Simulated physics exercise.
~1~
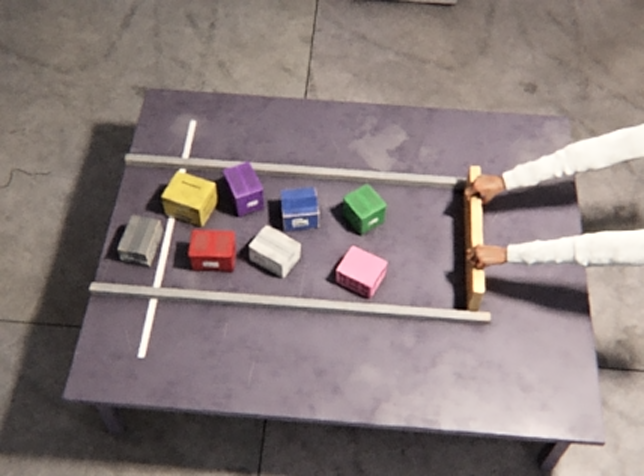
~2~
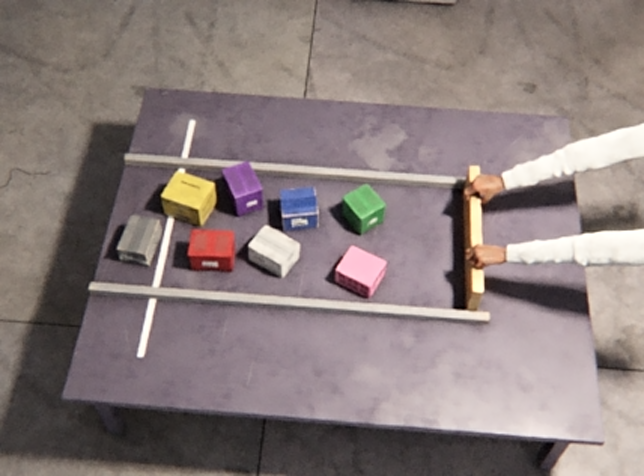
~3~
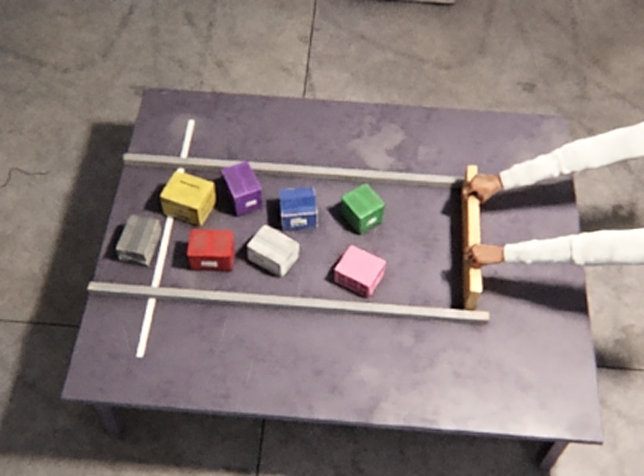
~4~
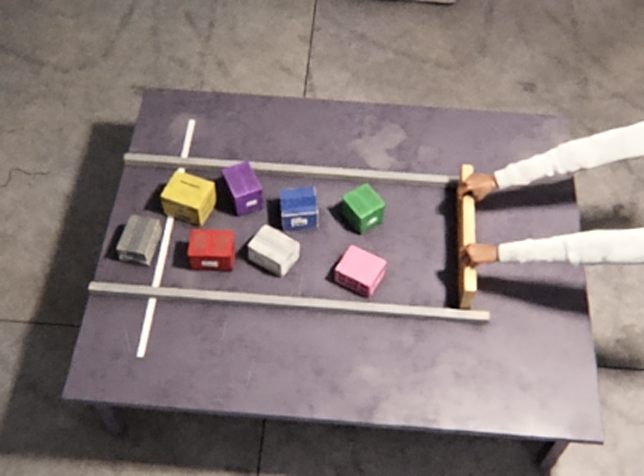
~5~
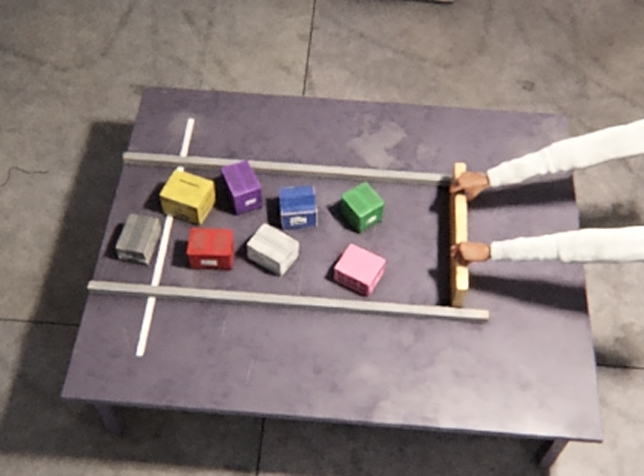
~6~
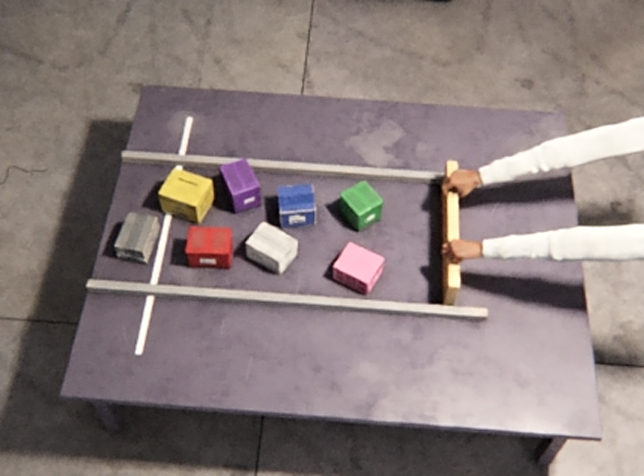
On a dark table, two hands slide a plank slightly left toward scattered colourful boxes.
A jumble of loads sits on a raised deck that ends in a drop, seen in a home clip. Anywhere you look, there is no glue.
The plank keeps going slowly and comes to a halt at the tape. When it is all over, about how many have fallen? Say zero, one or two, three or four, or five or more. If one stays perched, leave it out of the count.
My prediction is three or four fallers.
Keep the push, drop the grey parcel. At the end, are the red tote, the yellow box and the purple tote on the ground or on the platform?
Here's how it goes: The red tote hangs on, the yellow box is gone, and the purple tote is gone.
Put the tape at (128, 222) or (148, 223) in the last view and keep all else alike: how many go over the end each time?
Per try: 5; 5.
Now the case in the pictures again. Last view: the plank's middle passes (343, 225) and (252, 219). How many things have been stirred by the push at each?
By the first moment it's 3, by the second it's 7.
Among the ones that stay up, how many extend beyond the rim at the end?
In total, 2 of them.
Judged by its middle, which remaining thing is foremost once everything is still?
It's the red tote that ends nearest.
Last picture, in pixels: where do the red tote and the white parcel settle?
About (106, 231), and the other about (149, 223).
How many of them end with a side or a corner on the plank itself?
The answer is 3.
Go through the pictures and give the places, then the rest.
The first frame shows grey parcel (141, 241); yellow box (190, 199); red tote (213, 251); plank (473, 238); tape (170, 228).
The second frame shows yellow box (189, 199); blue parcel (299, 209).
The third frame shows red tote (212, 251); purple tote (242, 189).
The fourth frame shows grey parcel (140, 240); green tote (363, 210).
The fifth frame shows yellow box (188, 197); white parcel (273, 250).
The sixth frame shows grey parcel (138, 238); yellow box (187, 196); red tote (210, 248); plank (450, 233); tape (167, 224).
Early on, none off yet; grey parcel at rest near (138, 238); yellow box at rest near (187, 196); red tote at rest near (210, 248).
A while later, none off yet; grey parcel at rest near (138, 238); yellow box travelled a little near (177, 195); red tote travelled a little near (204, 246).
Further along, none off yet; grey parcel travelled a little near (123, 234); yellow box travelled well along near (108, 193); red tote travelled about its own width near (159, 237).
Finally, the number that fall off is three or four; lost, purple tote, yellow box and grey parcel.
